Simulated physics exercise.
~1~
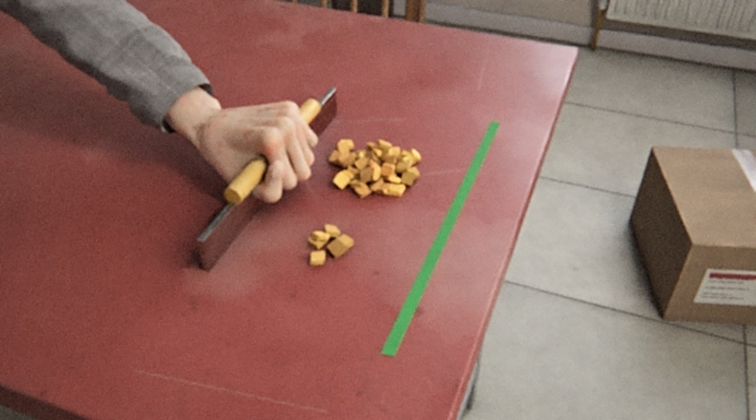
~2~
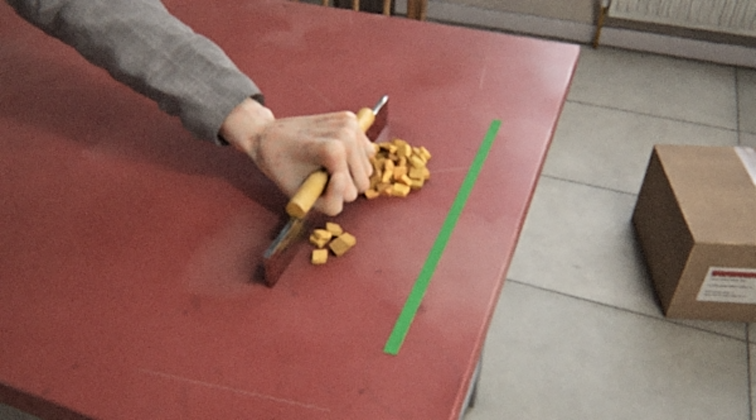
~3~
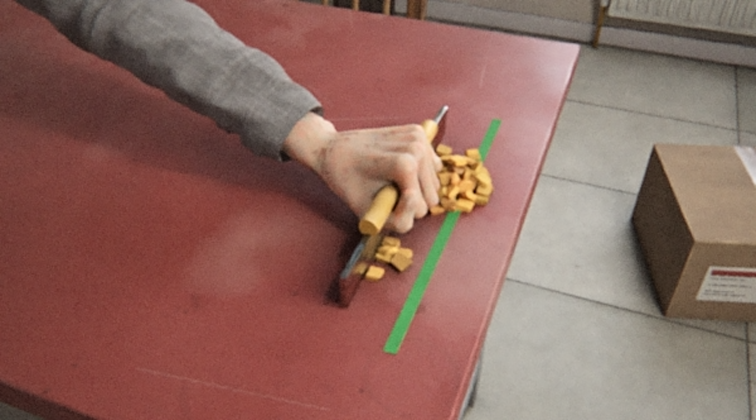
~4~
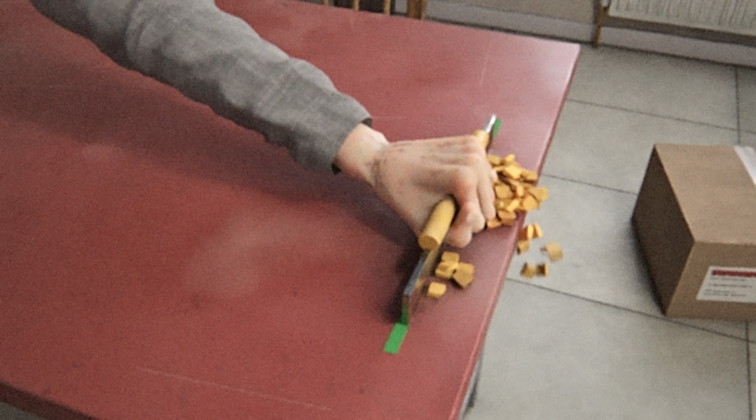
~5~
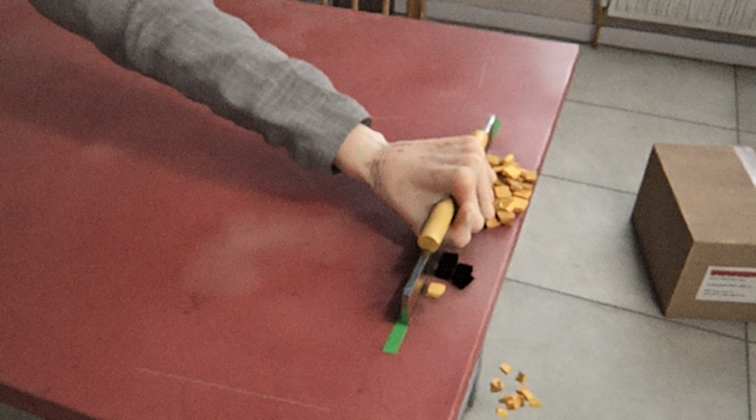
On a red table, a hand scrapes two yellow piles rightward, and some farther pieces fall.
